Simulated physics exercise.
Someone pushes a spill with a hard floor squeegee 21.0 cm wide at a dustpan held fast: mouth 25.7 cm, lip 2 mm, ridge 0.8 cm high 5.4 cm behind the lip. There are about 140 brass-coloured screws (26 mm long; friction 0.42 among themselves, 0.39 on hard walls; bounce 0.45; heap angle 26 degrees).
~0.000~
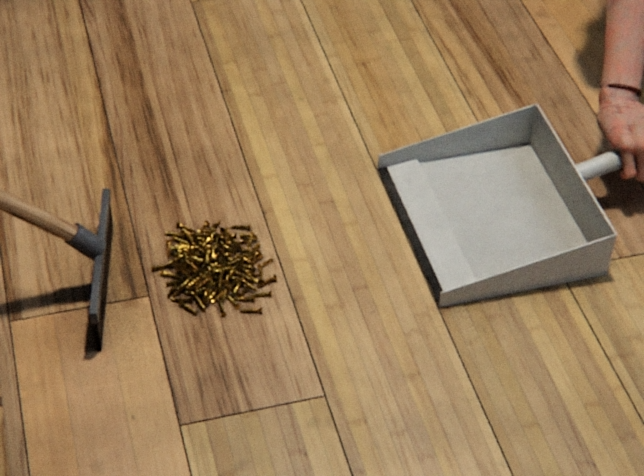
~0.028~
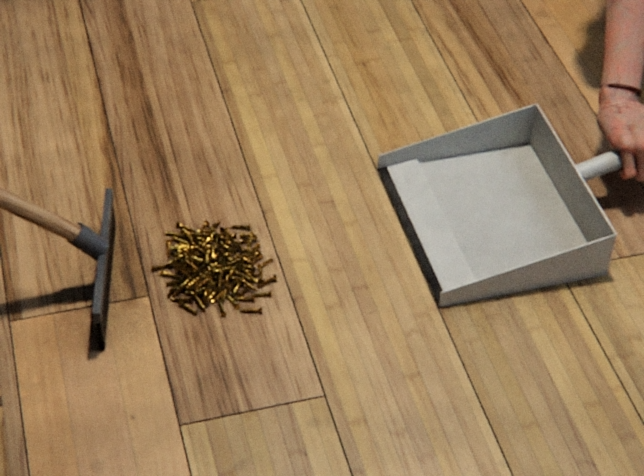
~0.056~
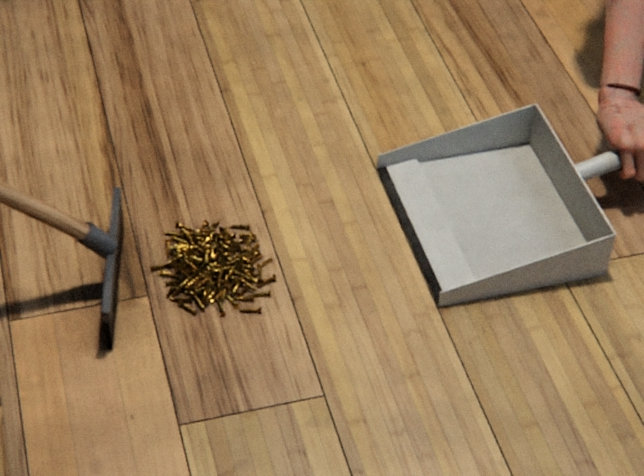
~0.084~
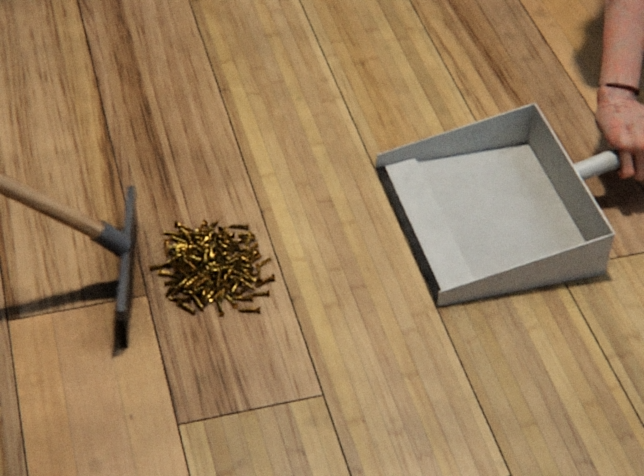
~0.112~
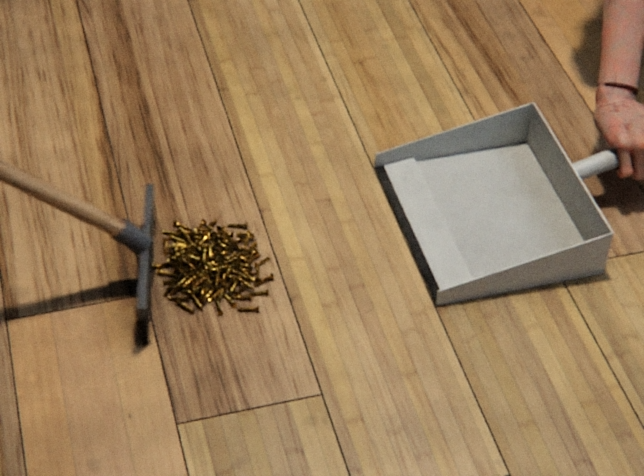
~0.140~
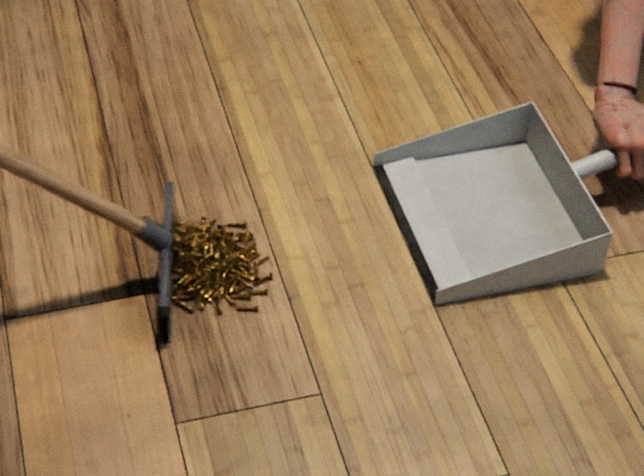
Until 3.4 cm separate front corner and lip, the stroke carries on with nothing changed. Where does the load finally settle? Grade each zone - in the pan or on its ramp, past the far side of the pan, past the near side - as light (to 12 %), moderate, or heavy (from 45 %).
Pan - moderate, far side - light, near side - light.
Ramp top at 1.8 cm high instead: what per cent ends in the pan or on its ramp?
In that case some 35 per cent.
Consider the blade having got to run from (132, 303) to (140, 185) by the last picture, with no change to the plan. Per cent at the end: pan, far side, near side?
Pan 5, far 0, near 0.
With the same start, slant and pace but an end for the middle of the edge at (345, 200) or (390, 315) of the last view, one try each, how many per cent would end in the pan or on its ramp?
Around 25 per cent, and around 25 per cent.
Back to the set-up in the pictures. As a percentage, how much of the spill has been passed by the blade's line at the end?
About 0 per cent.
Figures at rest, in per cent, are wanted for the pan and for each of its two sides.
The pan holds 40 per cent at the end, the far side 0 per cent and the near side 10 per cent.
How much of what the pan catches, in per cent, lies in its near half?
Share: Approx. 70 %.
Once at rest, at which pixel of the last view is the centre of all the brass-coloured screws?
When it all comes to rest, the middle is near (415, 256).
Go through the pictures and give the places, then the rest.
Blade from (94, 318) to (107, 197), moved 0.0 cm, 0 of the pieces shifted so far; middle of the pieces at (212, 264); pan at (502, 217), in the first picture.
Blade from (97, 318) to (109, 197), moved 0.4 cm, 0 of the pieces shifted so far; middle of the pieces at (212, 264), in the second picture.
Blade from (107, 317) to (118, 196), moved 1.5 cm, 0 of the pieces shifted so far; middle of the pieces at (211, 264), in the third picture.
Blade from (122, 315) to (131, 195), moved 3.3 cm, 0 of the pieces shifted so far; middle of the pieces at (210, 264), in the fourth picture.
Blade from (142, 313) to (150, 193), moved 5.8 cm, 1 of the pieces shifted so far; middle of the pieces at (209, 263), in the fifth picture.
Blade from (164, 311) to (170, 191), moved 8.4 cm, 55 of the pieces shifted so far; middle of the pieces at (213, 262); pan at (498, 215). Its pace works out near 0.94 m/s, heading 8 degrees towards the viewer's side, in the sixth picture.
After 0.28 s, middle of the blade 17 cm from the lip; 0 % over the lip, far side 0 %, near side 0 %.
After 0.38 s, middle of the blade 8 cm from the lip; 0 % over the lip, far side 0 %, near side 5 %.
Then, at 0.61 s, middle of the blade 6 cm from the lip; 40 % over the lip, far side 0 %, near side 10 %.
At rest (1.4 s), pan 40 %, far side 0 %, near side 10 %, in front of the lip or behind the blade 50 %.
